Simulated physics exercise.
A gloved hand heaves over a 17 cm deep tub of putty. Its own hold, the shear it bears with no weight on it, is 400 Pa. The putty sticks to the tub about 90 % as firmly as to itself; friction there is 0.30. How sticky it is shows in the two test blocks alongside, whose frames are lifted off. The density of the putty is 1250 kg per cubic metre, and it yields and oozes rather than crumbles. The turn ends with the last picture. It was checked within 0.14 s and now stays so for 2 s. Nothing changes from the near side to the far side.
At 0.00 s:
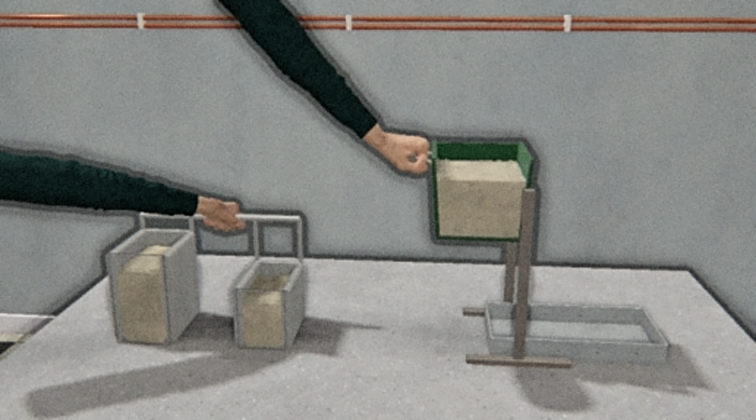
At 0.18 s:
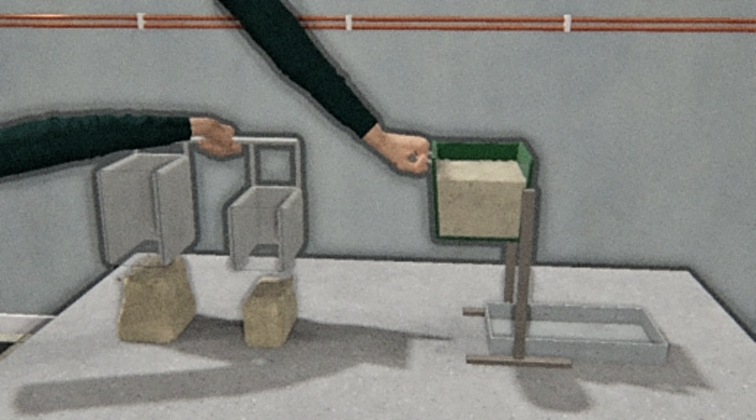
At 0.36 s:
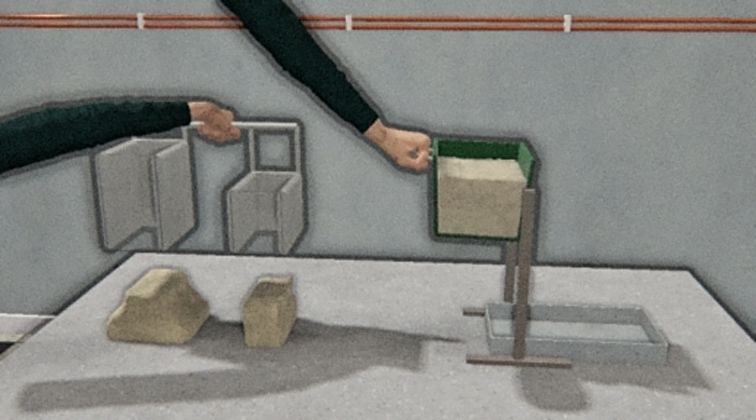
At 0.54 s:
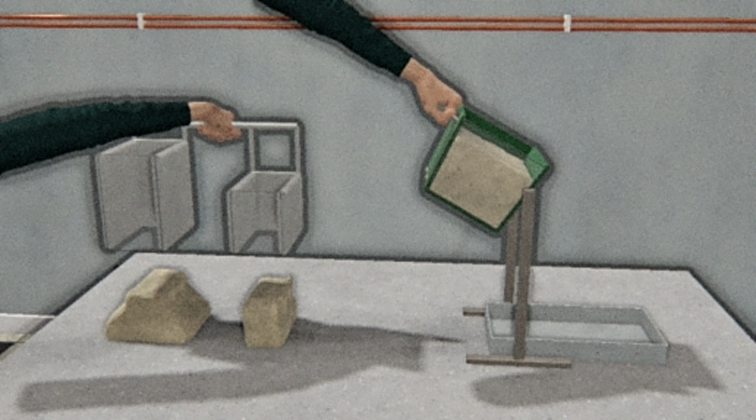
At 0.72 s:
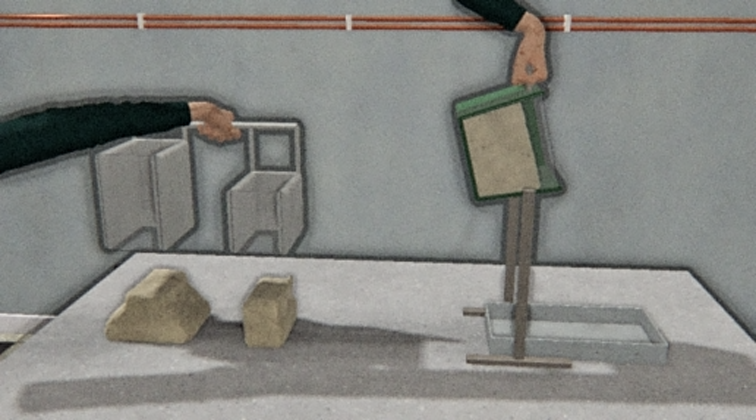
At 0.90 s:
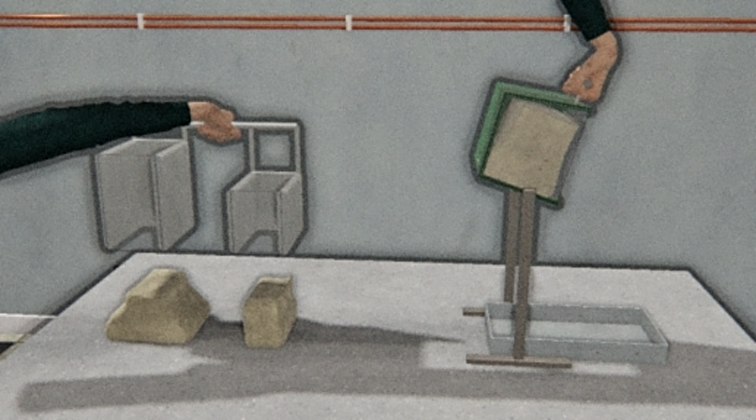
Hands lift grey moulds off two putty blocks, the left one slumping, then turn a green tub of putty clockwise.
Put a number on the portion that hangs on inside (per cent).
Close to 24 per cent.
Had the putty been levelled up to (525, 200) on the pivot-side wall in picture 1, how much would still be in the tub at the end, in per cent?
Then about 40 %.
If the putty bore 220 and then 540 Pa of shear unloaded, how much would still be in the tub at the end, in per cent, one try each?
In that order: 12 %, 30 %.
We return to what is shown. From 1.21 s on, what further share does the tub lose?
Some 6 per cent.
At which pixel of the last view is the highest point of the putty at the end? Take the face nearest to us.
At about (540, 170).
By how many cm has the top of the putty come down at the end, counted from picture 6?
About 14 cm.
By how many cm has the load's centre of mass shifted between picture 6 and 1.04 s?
Some 8 cm.
After 1.04 s, the tub is at 104 degrees and holds 61 %.
After 1.21 s, the tub is at 104 degrees and holds 29 %.
After 1.38 s, the tub is at 104 degrees and holds 25 %.
After 1.55 s, the tub is at 104 degrees and holds 24 %.
After 2.90 s, the tub is at 104 degrees and holds 24 %.
